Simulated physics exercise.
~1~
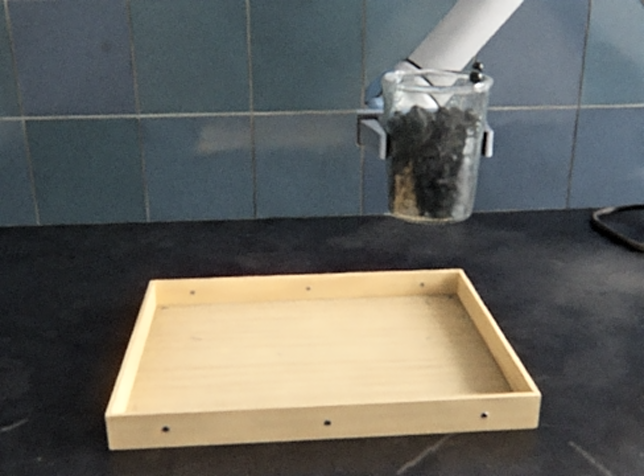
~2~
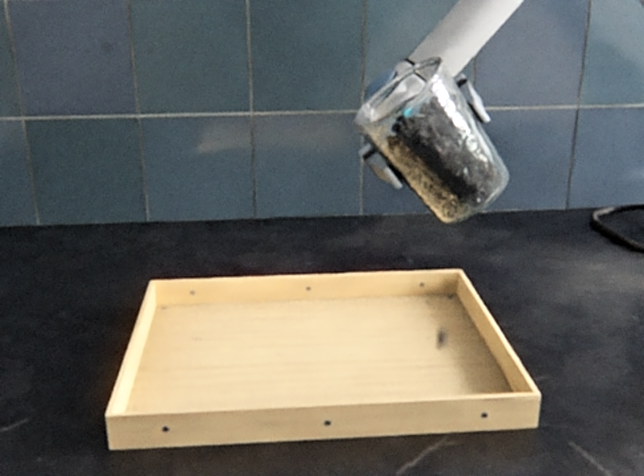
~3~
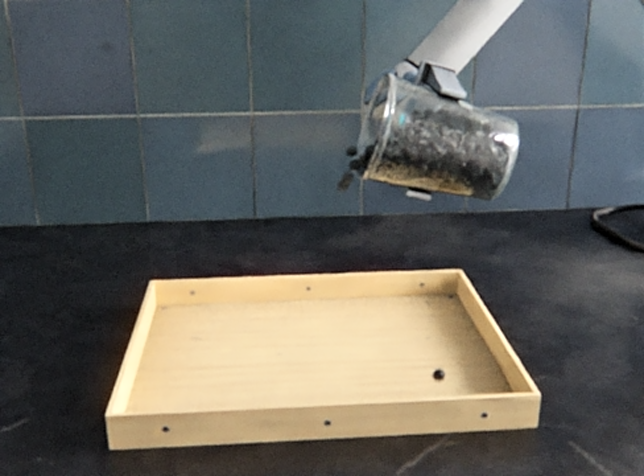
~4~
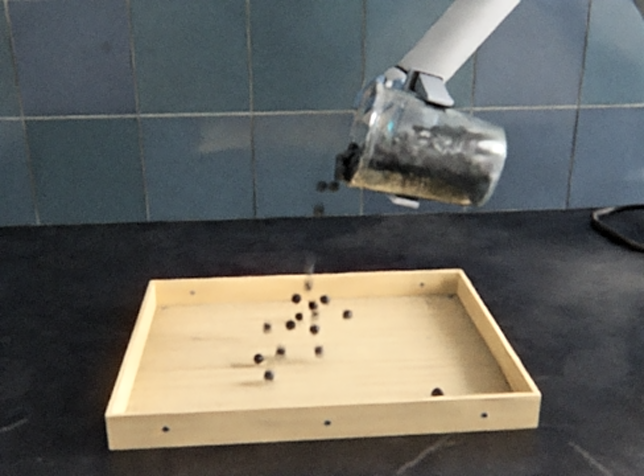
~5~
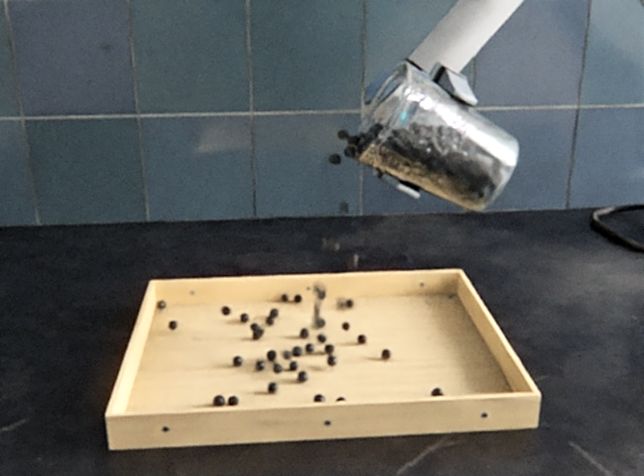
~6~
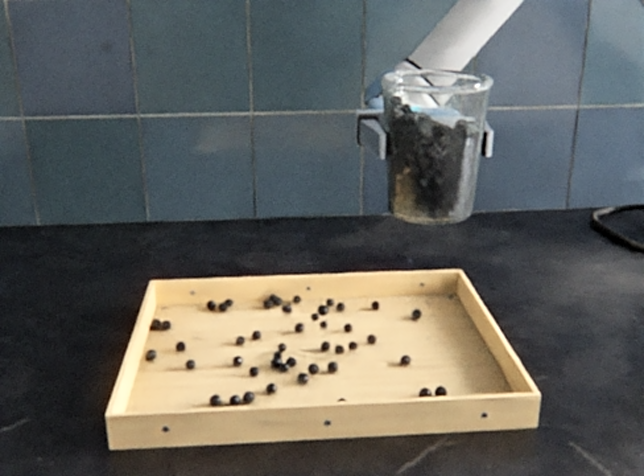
A robot arm tips a clear beaker, scatters dark beads across a wooden tray, then rights it.
